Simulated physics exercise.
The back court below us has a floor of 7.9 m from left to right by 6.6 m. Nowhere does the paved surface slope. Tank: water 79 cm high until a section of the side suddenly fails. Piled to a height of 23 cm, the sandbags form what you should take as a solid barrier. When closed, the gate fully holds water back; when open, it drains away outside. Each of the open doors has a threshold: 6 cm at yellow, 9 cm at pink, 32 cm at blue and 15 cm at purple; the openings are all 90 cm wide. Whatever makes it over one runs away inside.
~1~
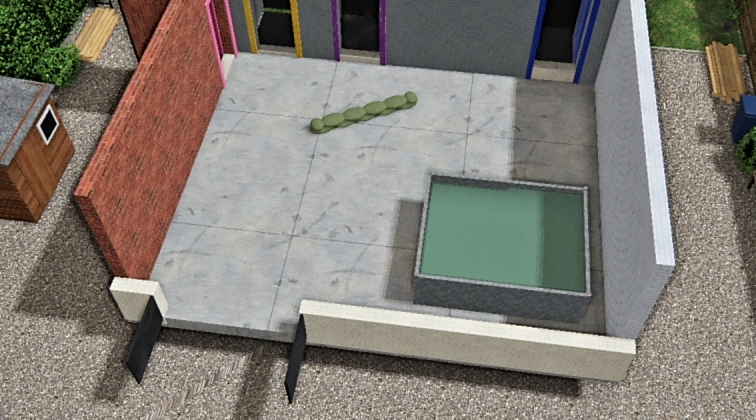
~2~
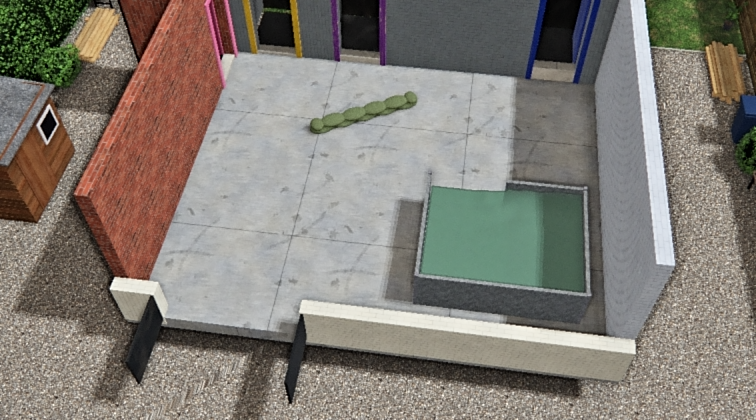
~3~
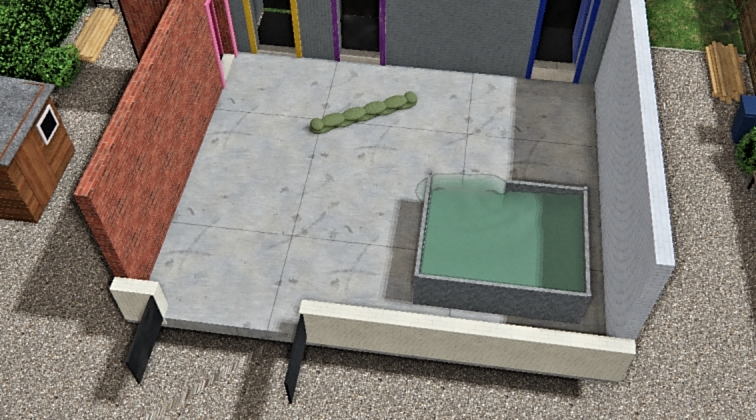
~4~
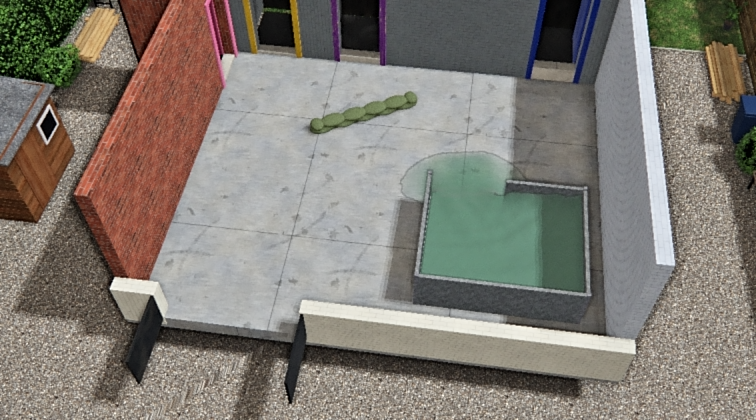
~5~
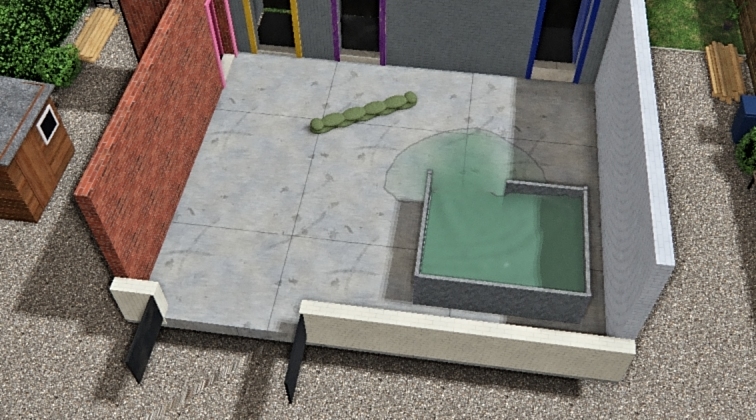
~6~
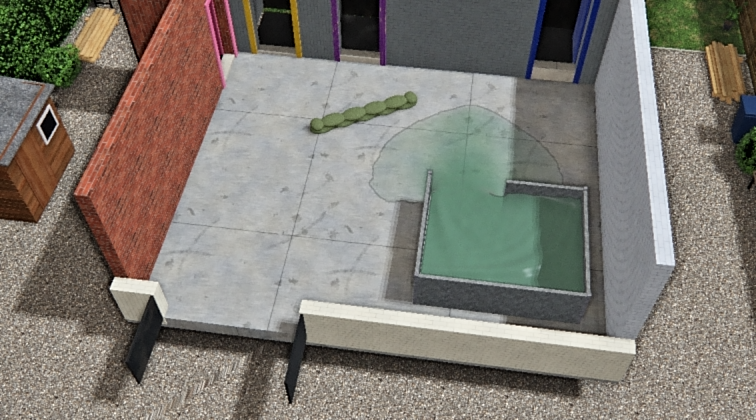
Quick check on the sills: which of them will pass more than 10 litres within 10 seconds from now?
Sill check: Yellow door passes more; pink door passes more; blue door passes less or equal; purple door passes less or equal.
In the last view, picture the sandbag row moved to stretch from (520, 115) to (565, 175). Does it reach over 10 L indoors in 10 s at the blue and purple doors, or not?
So the blue door comes out low enough while the purple door comes out too high.
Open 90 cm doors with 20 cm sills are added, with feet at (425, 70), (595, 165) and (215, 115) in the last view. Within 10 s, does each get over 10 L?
Well, the first is on the high side, the second is on the low side, and the third is on the low side.
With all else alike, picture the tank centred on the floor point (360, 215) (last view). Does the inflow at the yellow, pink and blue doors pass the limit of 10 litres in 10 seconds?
Lab note: Vs limit, yellow door limit broken; pink door limit broken; blue door limit held.
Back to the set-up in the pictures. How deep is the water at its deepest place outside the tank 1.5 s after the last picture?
Depth max: Approx. 42 cm.
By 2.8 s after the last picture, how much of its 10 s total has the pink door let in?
Share by then: ~ 0 %.
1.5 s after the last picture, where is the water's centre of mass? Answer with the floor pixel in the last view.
Pixel position near (480, 198).
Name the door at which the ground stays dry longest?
That's the pink door.
Then, 0.7 s after the last picture water covers 30 % of the floor and is deepest (43 cm) near (449, 196); yellow door not reached, pink door not reached, blue door 10 cm at the sill, 0 L in, purple door not reached.
Then, 1.5 s after the last picture water covers 35 % of the floor and is deepest (42 cm) near (429, 72); yellow door not reached, pink door not reached, blue door 25 cm at the sill, 0 L in, purple door 7 cm at the sill, 0 L in.
Then, 2.8 s after the last picture water covers 60 % of the floor and is deepest (34 cm) near (588, 93); yellow door 5 cm at the sill, 0 L in, pink door 19 cm at the sill, 2 L in, blue door 27 cm at the sill, 0 L in, purple door 8 cm at the sill, 0 L in.
Then, 5.3 s after the last picture water covers 80 % of the floor and is deepest (24 cm) near (599, 358); yellow door 5 cm at the sill, 0 L in, pink door 14 cm at the sill, 80 L in, blue door 19 cm at the sill, 0 L in, purple door 9 cm at the sill, 0 L in.
Then, 9.3 s after the last picture water covers 95 % of the floor and is deepest (14 cm) near (599, 358); yellow door 9 cm at the sill, 25 L in, pink door 11 cm at the sill, 108 L in, blue door 11 cm at the sill, 0 L in, purple door 5 cm at the sill, 0 L in.
